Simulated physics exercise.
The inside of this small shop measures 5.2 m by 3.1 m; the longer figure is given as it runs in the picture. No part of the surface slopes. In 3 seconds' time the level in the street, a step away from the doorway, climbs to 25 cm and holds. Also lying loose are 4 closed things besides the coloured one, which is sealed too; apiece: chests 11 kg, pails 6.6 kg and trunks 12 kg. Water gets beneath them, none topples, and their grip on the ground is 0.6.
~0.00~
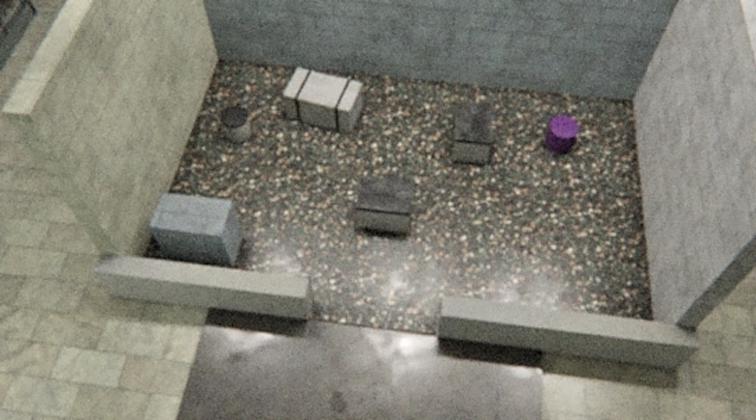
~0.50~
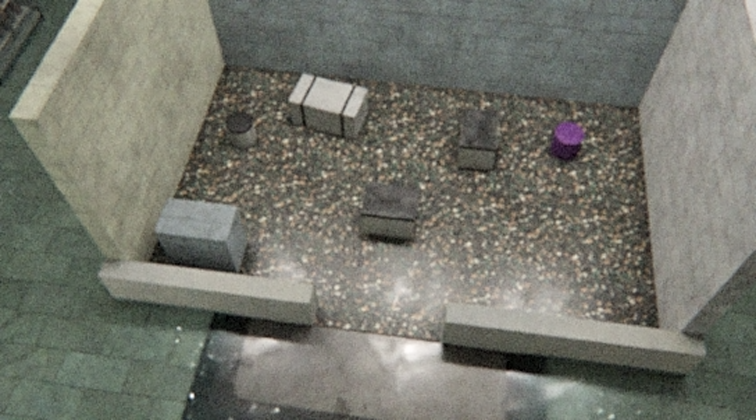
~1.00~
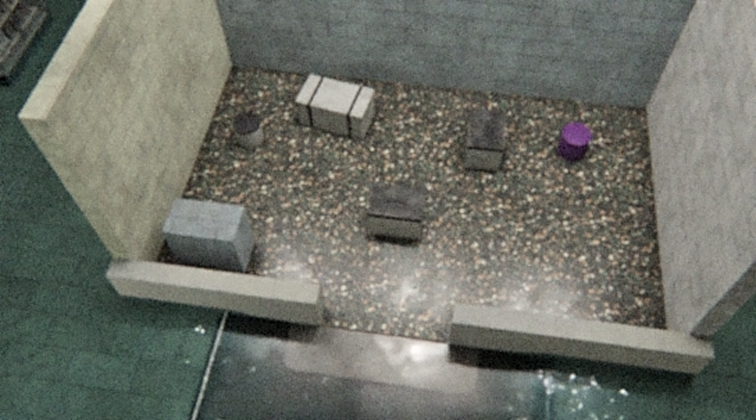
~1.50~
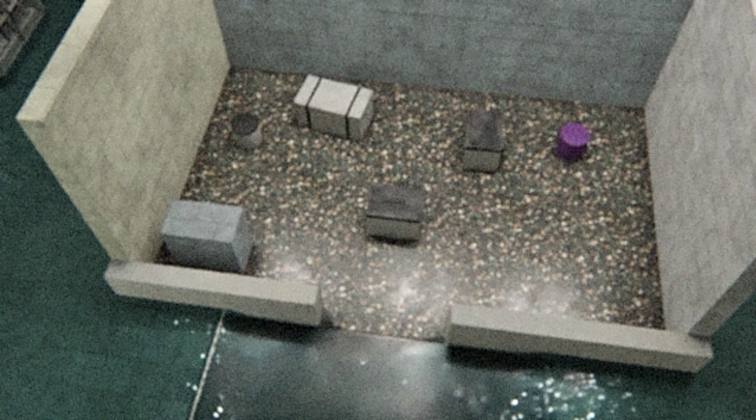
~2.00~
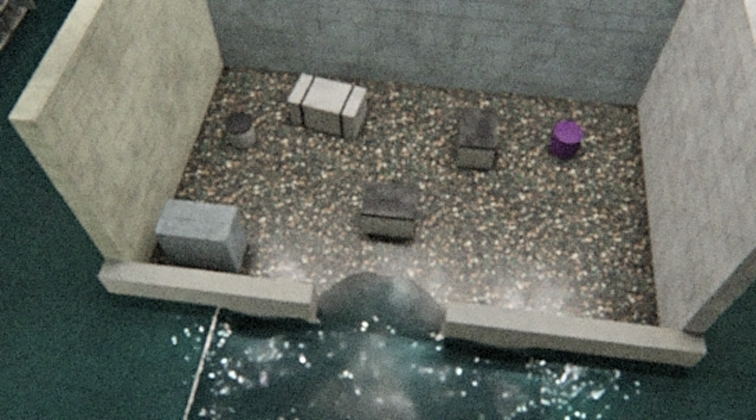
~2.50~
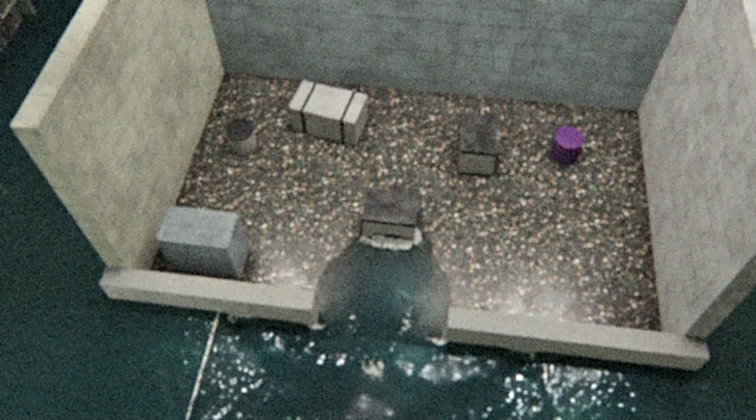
In this clip, seen from above, dark water spreads over the paving outside a walled, pebbly-floored room, then pushes through the front opening and reaches the nearest dark box, while the purple pail and the other objects stay put.
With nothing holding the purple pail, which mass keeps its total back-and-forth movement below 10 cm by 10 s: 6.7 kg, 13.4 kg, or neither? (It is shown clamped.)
It needs the heavy one.
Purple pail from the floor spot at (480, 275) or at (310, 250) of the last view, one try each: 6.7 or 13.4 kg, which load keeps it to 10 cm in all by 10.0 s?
Well, first only the heavy mass succeeds, and next only the heavy mass succeeds.
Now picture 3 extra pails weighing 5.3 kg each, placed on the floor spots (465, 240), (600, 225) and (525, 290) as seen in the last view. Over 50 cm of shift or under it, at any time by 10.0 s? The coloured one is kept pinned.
Result, in order - exceeds it; exceeds it; falls shy.
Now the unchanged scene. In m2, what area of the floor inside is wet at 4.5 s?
Around 12.0 m2 of it.
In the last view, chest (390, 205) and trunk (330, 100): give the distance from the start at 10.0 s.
In turn: 200 cm, 150 cm.
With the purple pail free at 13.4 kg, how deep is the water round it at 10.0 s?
Something like 11 centimetres.
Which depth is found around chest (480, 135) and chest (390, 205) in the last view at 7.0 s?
First roughly 11 cm, second roughly 14 cm.
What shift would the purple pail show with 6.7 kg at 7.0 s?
30 cm.
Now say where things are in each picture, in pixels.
The purple pail at (564, 127) rests on the ground; 0.0 m2 under water; 0 of 5 have shifted, in the first picture.
The purple pail at (570, 133), on the bottom; 0.0 m2 under water; 0 of 5 have shifted, in the second picture.
The purple pail at (577, 134) rests on the ground; 0.0 m2 under water; 0 of 5 have shifted, in the third picture.
The purple pail at (575, 135), on the bottom; 0.0 m2 under water; 0 of 5 have shifted, in the fourth picture.
The purple pail at (569, 132) rests on the ground; 0.4 m2 under water; 0 of 5 have shifted, in the fifth picture.
The purple pail at (570, 137) rests on the ground; water covers 1.1 m2; 0 of 5 have shifted, in the sixth picture.
After 3.5 s the purple pail would be 0 cm from its start with 6.7 kg and 0 cm from its start with 13.4 kg; 0 cm of water round it then.
After 4.5 s the purple pail would be 1 cm from its start with 6.7 kg and 0 cm from its start with 13.4 kg; 5 cm of water round it then.
After 7.0 s the purple pail would be 31 cm from its start with 6.7 kg and 2 cm from its start with 13.4 kg; 10 cm of water round it then.
After 10.0 s the purple pail would be 164 cm from its start with 6.7 kg and 2 cm from its start with 13.4 kg; 11 cm of water round it then.
